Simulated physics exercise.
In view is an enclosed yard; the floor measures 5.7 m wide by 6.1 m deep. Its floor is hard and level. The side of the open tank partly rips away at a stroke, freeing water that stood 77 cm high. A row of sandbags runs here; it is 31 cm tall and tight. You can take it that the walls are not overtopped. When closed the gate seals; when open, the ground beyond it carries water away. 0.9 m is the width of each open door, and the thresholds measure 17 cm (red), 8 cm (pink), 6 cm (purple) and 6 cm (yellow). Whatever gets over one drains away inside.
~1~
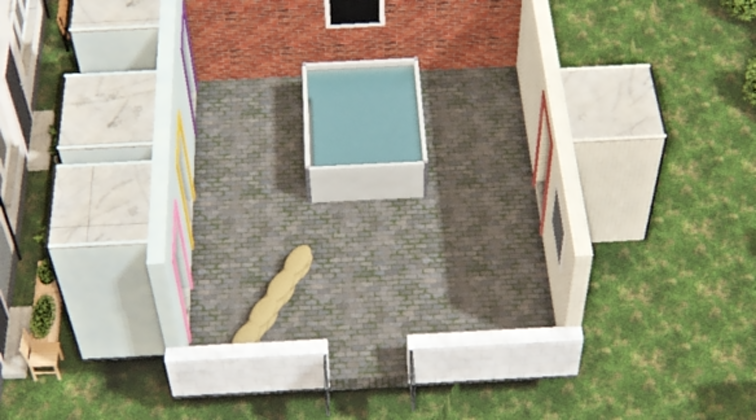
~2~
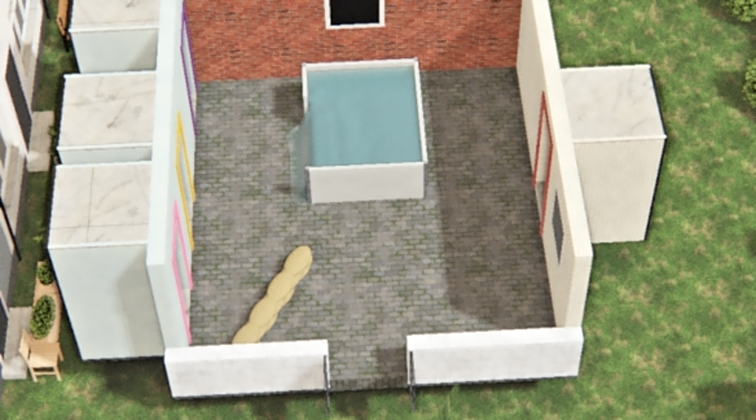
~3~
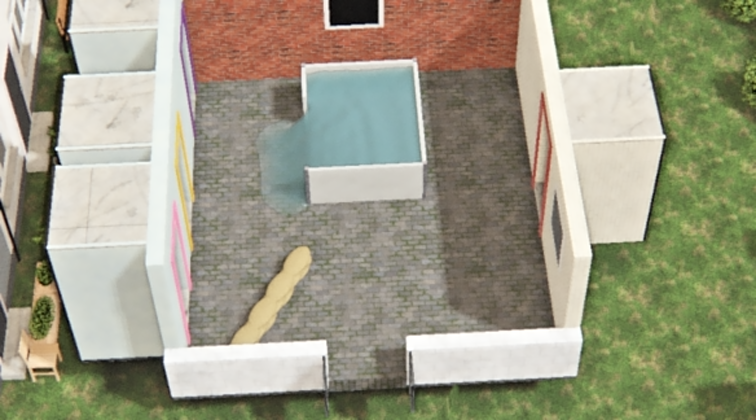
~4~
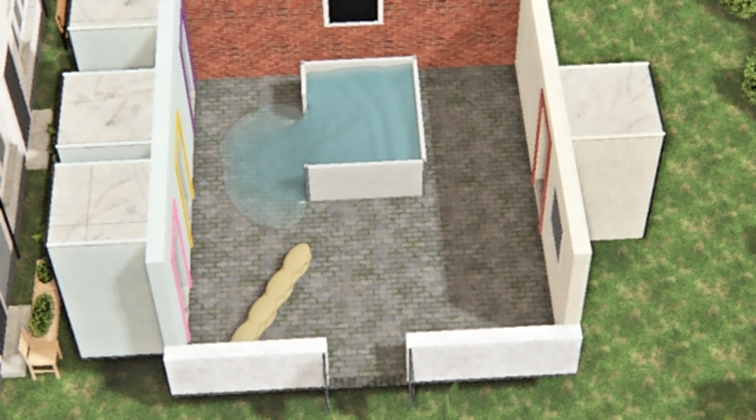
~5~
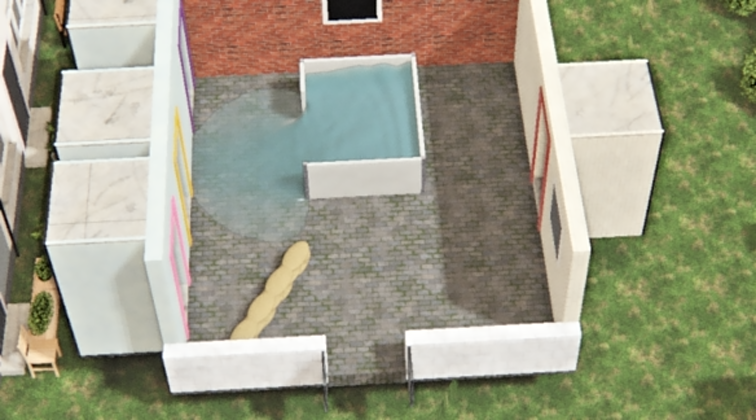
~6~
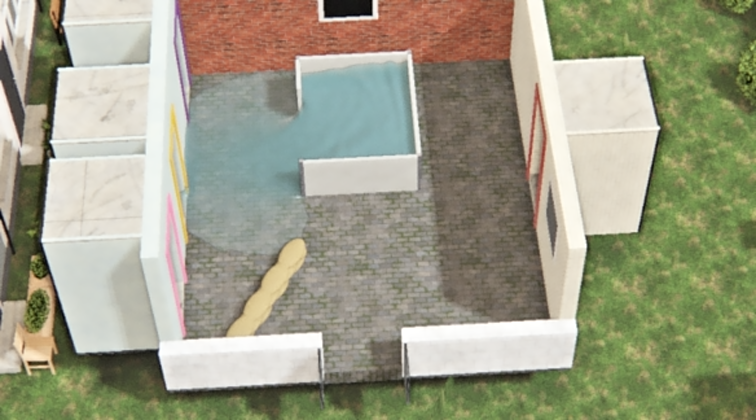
In a walled yard with a grey paved floor and a brick wall at the back, an open white tank stands full of still, blue-green water. Water begins pouring from its left side, fans out across the paving, and spreads to the left wall and toward the sandbags.
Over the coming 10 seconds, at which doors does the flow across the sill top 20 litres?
At the red door the water let in will remain short of the limit. At the pink door the water let in will surpass the limit. At the purple door the water let in will surpass the limit. At the yellow door the water let in will surpass the limit.
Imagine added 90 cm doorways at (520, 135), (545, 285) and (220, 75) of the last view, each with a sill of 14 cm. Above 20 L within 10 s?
The first one doesn't reach it, the second one doesn't reach it, and the third one exceeds it.
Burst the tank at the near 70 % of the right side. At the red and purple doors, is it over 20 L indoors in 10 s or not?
At the red door the limit is surpassed; at the purple door it is surpassed.
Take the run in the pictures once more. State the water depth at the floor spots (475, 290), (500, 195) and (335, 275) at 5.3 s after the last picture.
1, 2, 1 cm.
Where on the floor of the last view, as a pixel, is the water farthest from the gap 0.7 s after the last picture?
(185, 308).
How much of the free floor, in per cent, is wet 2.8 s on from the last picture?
45 %.
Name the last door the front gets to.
It's the red door.
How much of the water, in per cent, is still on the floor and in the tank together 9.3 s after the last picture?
66 %.
Then, 0.7 s after the last picture water covers 25 % of the floor and is deepest (51 cm) near (188, 175); red door not reached, pink door 4 cm at the sill, 0 L in, purple door 23 cm at the sill, 41 L in, yellow door 30 cm at the sill, 74 L in.
Then, 1.5 s after the last picture water covers 35 % of the floor and is deepest (42 cm) near (183, 367); red door not reached, pink door 13 cm at the sill, 2 L in, purple door 22 cm at the sill, 112 L in, yellow door 28 cm at the sill, 218 L in.
Then, 2.8 s after the last picture water covers 45 % of the floor and is deepest (36 cm) near (207, 365); red door not reached, pink door 18 cm at the sill, 18 L in, purple door 18 cm at the sill, 205 L in, yellow door 18 cm at the sill, 341 L in.
Then, 5.3 s after the last picture water covers 60 % of the floor and is deepest (20 cm) near (231, 335); red door 2 cm at the sill, 0 L in, pink door 19 cm at the sill, 183 L in, purple door 11 cm at the sill, 299 L in, yellow door 15 cm at the sill, 434 L in.
Then, 9.3 s after the last picture water covers 90 % of the floor and is deepest (10 cm) near (184, 318); red door 6 cm at the sill, 0 L in, pink door 10 cm at the sill, 262 L in, purple door 10 cm at the sill, 345 L in, yellow door 9 cm at the sill, 486 L in.
